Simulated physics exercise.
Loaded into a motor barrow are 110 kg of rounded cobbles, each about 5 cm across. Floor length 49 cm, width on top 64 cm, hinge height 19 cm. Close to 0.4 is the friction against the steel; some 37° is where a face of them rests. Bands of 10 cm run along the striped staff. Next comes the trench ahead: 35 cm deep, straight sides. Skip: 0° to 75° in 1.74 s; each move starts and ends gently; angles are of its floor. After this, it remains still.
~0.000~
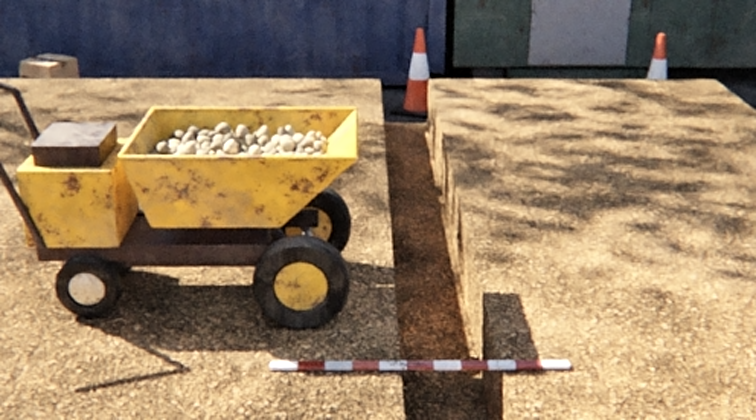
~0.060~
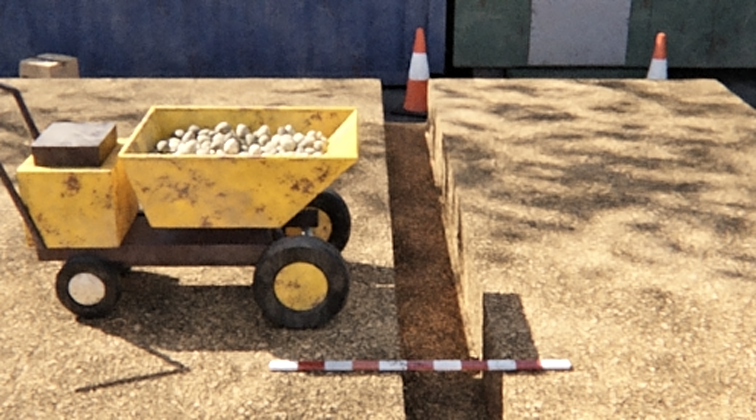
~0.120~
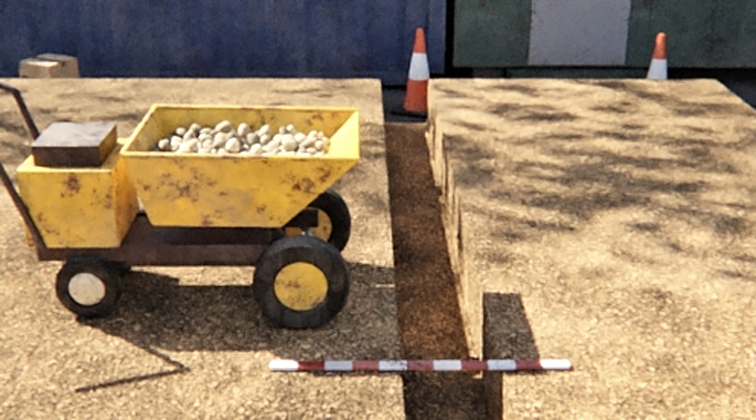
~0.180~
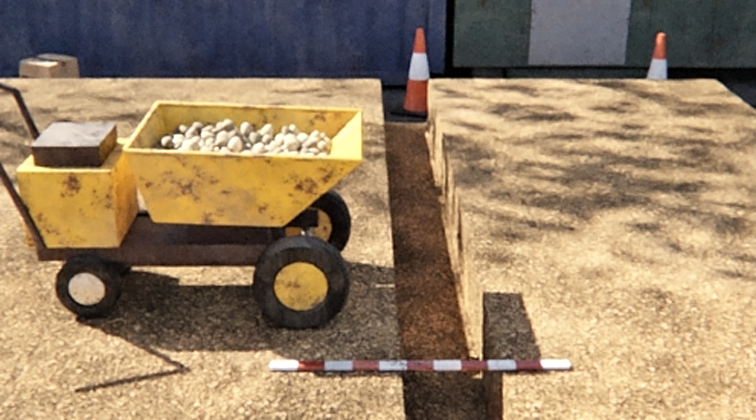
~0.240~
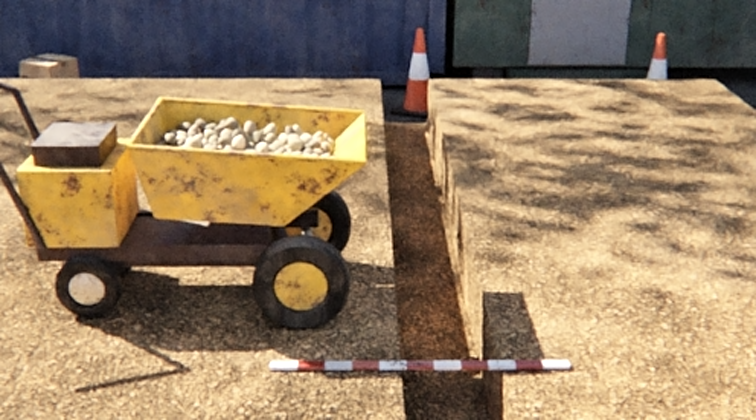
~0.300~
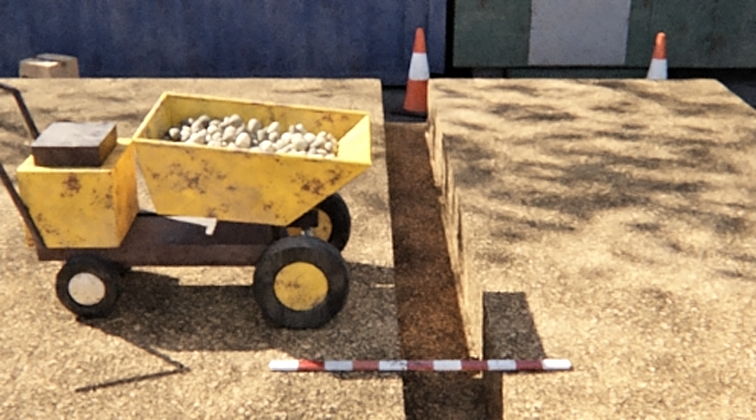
A yellow motor barrow's skip full of rounded cobbles tilts slightly forward to the right.
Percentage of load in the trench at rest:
60 %.
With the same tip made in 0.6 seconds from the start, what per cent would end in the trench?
Then about 45 per cent.
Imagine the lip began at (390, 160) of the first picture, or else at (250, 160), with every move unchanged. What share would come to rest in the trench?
About 25 per cent first, then about 65 per cent.
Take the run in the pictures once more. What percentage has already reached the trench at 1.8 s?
Close to 40 per cent has got there by then.
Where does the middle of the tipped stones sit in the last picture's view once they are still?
At about pixel (472, 344) in the last view.
After 1.3 s the floor is at 63°; 99 % in the skip, 1 % in the trench; the foremost stones are at (454, 242).
After 1.8 s the floor is at 75°; 28 % in the skip, 38 % in the trench, 33 % past the trench; the foremost stones are at (616, 289).
After 2.2 s the floor is at 75°; 3 % in the skip, 57 % in the trench, 41 % past the trench; the foremost stones are at (704, 282).
After 4.1 s the floor is at 75°; 0 % in the skip, 60 % in the trench, 40 % past the trench; the foremost stones are at (751, 274).
